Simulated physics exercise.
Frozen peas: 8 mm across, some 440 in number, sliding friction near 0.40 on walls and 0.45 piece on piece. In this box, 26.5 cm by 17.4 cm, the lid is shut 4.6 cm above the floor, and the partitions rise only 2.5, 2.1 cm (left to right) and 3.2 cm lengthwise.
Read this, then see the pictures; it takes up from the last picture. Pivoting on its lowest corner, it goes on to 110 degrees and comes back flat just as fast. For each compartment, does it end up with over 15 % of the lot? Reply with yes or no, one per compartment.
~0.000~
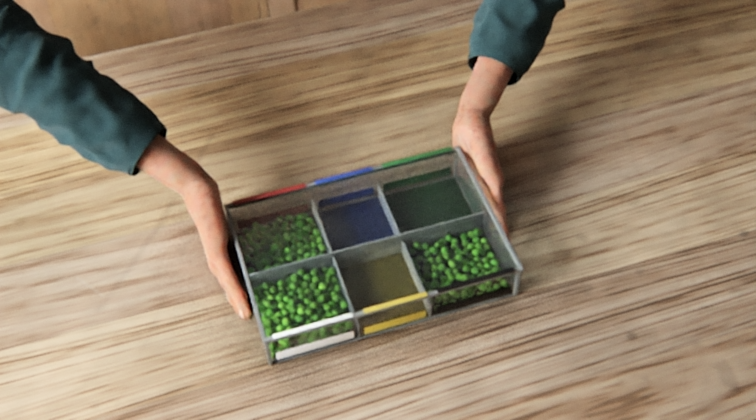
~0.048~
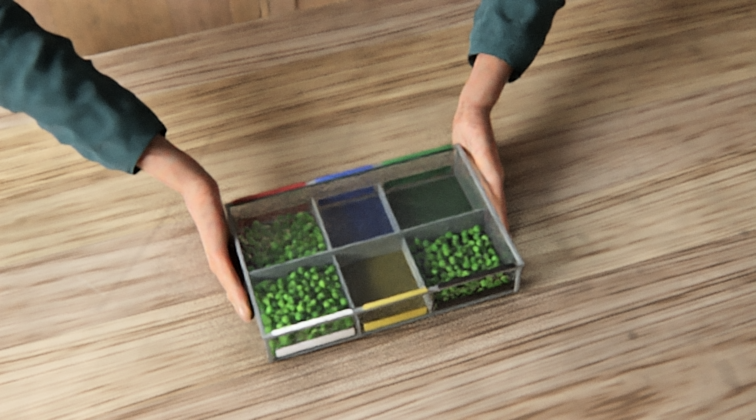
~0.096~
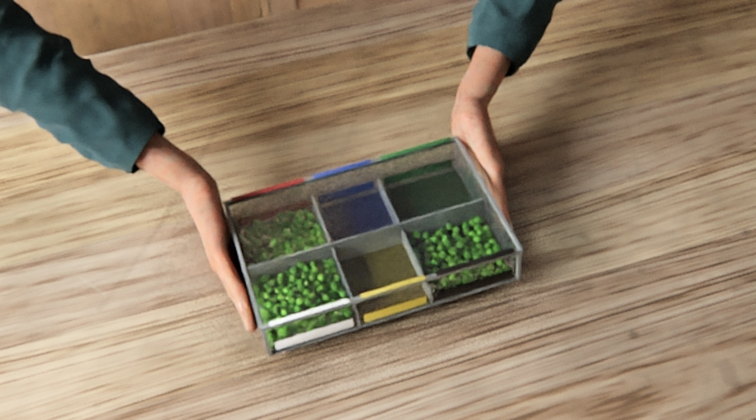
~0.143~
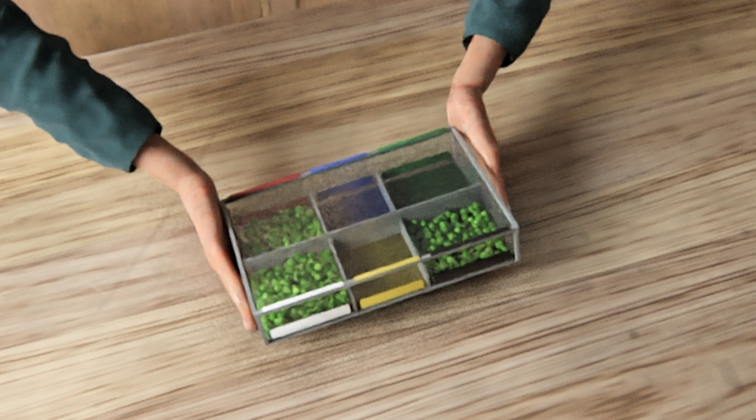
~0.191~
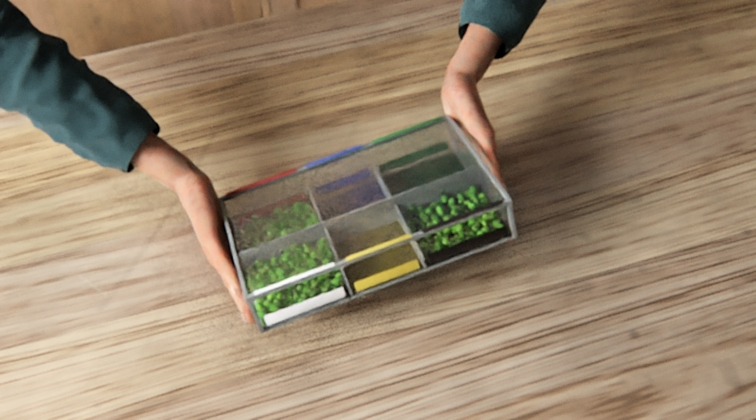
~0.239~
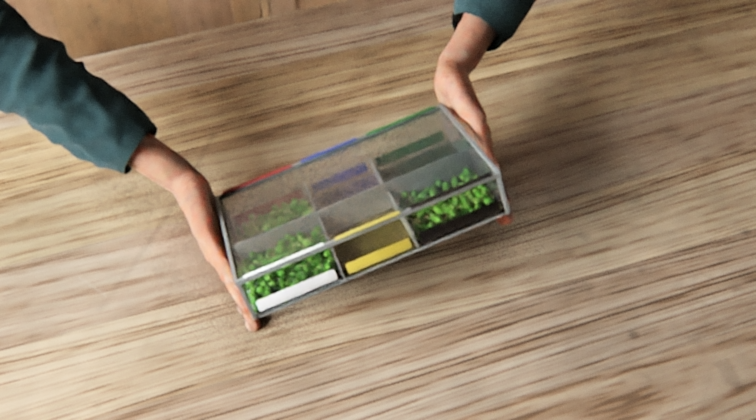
Red compartment yes, blue compartment no, green compartment no, yellow compartment no, white compartment yes, black compartment no.
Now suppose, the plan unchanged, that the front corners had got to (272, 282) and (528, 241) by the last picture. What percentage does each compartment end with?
By the end, red has 10%, blue has 5%, green has 50%, yellow has 0%, white has 10% and black has 25%.
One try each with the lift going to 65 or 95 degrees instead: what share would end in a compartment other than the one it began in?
Around 10 and 25 in a hundred, respectively.
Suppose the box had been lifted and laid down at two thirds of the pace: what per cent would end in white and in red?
Per cent - white: 40; red: 45.
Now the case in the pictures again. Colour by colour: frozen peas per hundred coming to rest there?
Red 40; blue 10; green 0; yellow 0; white 40; black 5 (in a hundred).
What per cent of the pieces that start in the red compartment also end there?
Close to 100 in a hundred.
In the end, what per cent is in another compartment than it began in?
Some 25 per cent.
Then, at 0.98 s, tilt 109 degrees; red 30 %, blue 5 %, green 5 %, yellow 5 %, white 45 %, black 15 %.
Then, at 1.47 s, tilt 46 degrees; red 40 %, blue 10 %, white 40 %, black 5 %.
After 2.03 s, tilt 0 degrees; red 40 %, blue 10 %, white 40 %, black 5 %.
By 2.5 s all is still; red 40 %, blue 10 %, green 0 %, yellow 0 %, white 40 %, black 5 %.
